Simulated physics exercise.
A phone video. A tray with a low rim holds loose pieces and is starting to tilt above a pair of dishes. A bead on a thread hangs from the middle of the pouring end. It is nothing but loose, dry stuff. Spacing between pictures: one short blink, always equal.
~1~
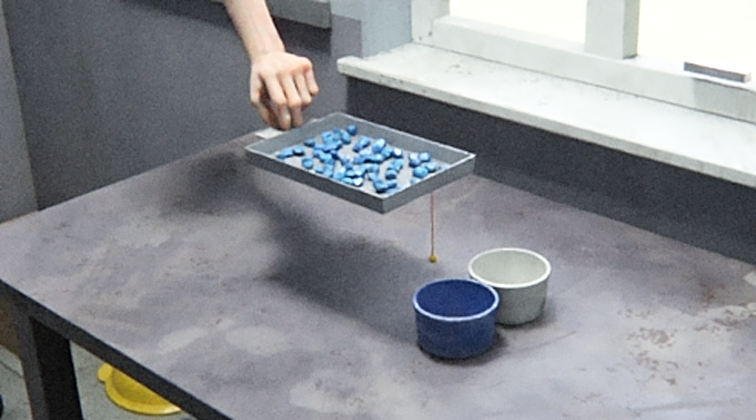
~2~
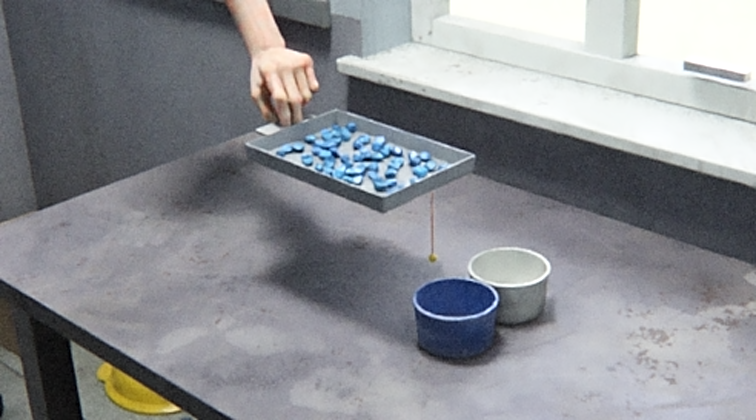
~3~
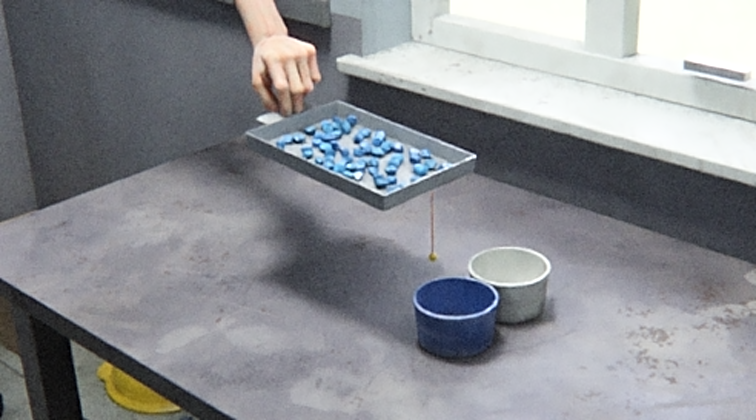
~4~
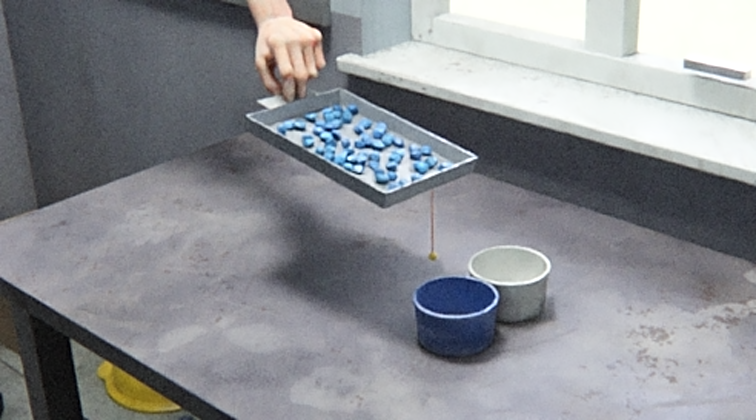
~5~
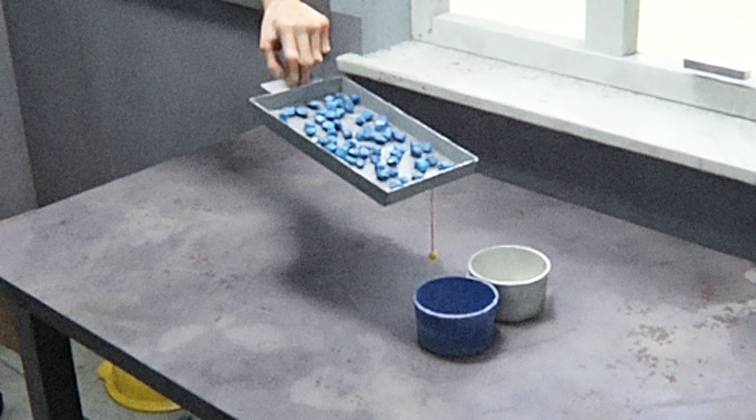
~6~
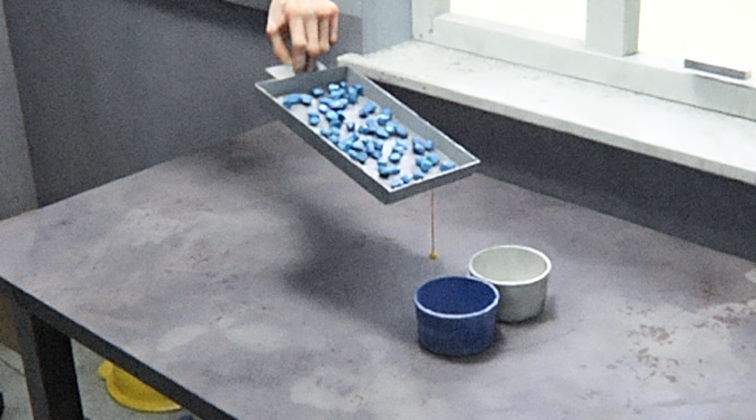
Tray of blue stones tilting gradually toward its right corner as a hand raises the far end above blue and white dishes.
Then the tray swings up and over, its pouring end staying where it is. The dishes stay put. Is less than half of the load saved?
No, more than half is saved.
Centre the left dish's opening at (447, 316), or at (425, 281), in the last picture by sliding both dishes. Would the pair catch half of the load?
Result, first setup: The minor share; second setup: The bulk.
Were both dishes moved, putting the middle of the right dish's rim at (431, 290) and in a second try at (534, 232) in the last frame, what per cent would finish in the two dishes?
In order: 0 percent and 90 percent.
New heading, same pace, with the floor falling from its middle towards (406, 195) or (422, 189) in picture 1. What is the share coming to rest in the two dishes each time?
The first try yields 70 percent and the second 100 percent.
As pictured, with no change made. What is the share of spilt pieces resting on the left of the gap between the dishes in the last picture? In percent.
Close to 90 per cent of the spill, I think.
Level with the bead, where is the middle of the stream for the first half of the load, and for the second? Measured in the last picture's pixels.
The opening part goes through (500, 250); what follows goes through (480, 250).
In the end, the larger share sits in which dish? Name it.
It's the right of the two that is fuller.
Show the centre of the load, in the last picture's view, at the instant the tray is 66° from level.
I'd put the middle close to (444, 157).
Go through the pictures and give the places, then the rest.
The first picture shows corners of the pouring end at (383, 197) and (473, 155), level; middle of the load at (358, 160), aquarium stones; left dish at (487, 328); right dish at (540, 295); bead on its thread at (433, 259).
The second picture shows corners of the pouring end at (383, 196) and (473, 155), level; middle of the load at (358, 158).
The third picture shows corners of the pouring end at (384, 194) and (474, 156), tipped barely, lowest at the right corner; middle of the load at (358, 152).
The fourth picture shows corners of the pouring end at (386, 192) and (475, 157), tipped a little, lowest at the right corner; middle of the load at (359, 144).
The fifth picture shows corners of the pouring end at (387, 190) and (476, 159), tipped clearly, lowest at the right corner; middle of the load at (360, 136).
The sixth picture shows corners of the pouring end at (390, 189) and (477, 161), tipped clearly, lowest at the right corner; middle of the load at (363, 129); left dish at (488, 326); right dish at (541, 293).
Soon after the last picture, tray tipped steeply; nearly all on the tray; a stray few in the air.
A little later, tray tipped past a quarter turn; about a third on the tray; a stray few in the left dish; about a third in the right dish; a small part outside both; a small part in the air.
Later still, tray tipped past a quarter turn; a small part in the left dish; about two thirds in the right dish; about a quarter outside both.
At rest, tray tipped past a quarter turn; a small part in the left dish; about two thirds in the right dish; about a quarter outside both.
